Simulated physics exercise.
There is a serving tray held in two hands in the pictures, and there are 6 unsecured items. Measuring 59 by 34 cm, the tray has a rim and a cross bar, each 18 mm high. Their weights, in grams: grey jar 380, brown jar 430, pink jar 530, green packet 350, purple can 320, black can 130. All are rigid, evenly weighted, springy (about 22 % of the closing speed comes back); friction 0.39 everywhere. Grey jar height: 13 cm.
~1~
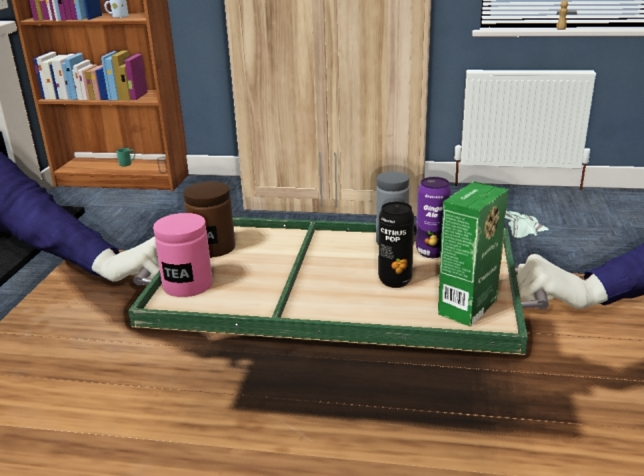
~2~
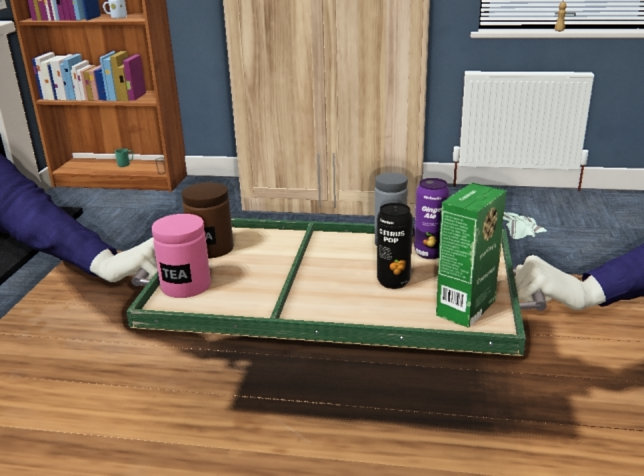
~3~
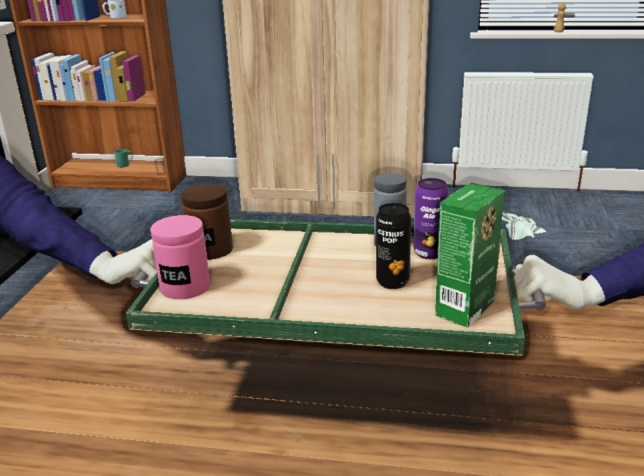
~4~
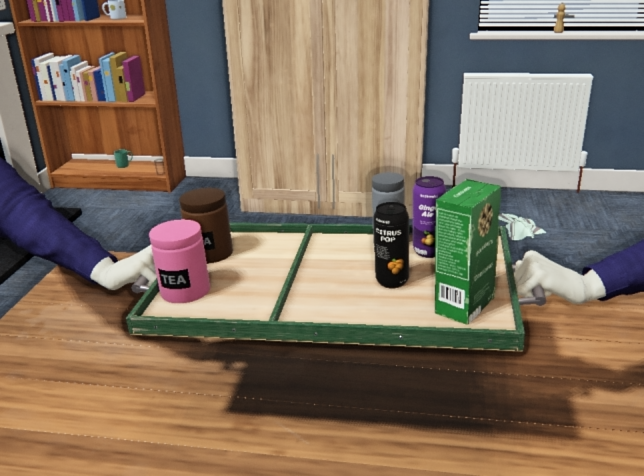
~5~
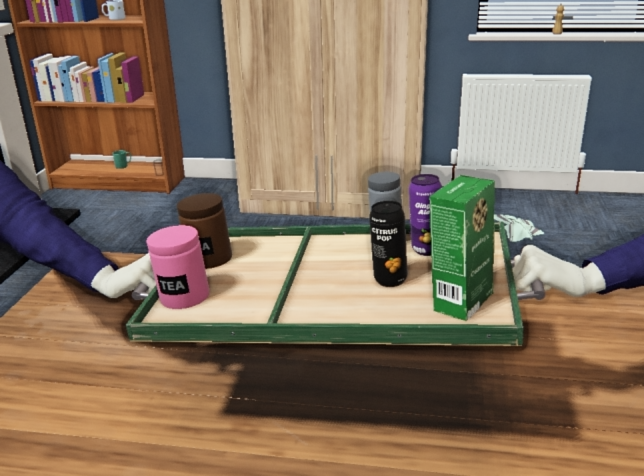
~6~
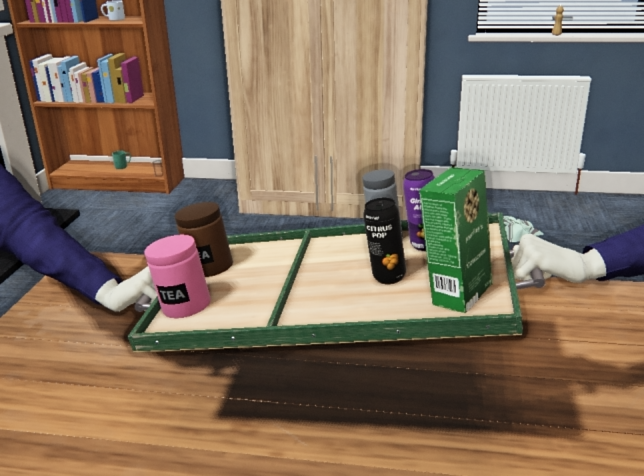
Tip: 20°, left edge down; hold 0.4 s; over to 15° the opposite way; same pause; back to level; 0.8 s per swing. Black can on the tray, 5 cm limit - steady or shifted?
It relocates.
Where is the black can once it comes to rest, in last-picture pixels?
It comes to rest near (355, 240).
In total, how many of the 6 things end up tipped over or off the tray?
My answer is 2.
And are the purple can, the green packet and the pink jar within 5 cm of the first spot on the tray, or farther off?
In short, the purple can stays close to home, the green packet leaves its position, the pink jar stays close to home.
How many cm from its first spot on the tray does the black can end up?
Start to finish, roughly 14 cm.
Then, 0.80 s later than the last frame, tilt 20°, left edge down; black can rocked 50° off its seat near (342, 237); green packet rocked 56° off its seat.
Then, 1.00 s later than the last frame, tilt 17°, left edge down; black can on its side near (334, 254); green packet on its side.
Then, 1.60 s later than the last frame, tilt 15°, right edge down; black can on its side near (346, 255); green packet on its side.
When it is over, lying over on the tray, green packet and black can; the other 4 within 5 cm of the start. End places, in pixels of the last picture, black can near (355, 240).
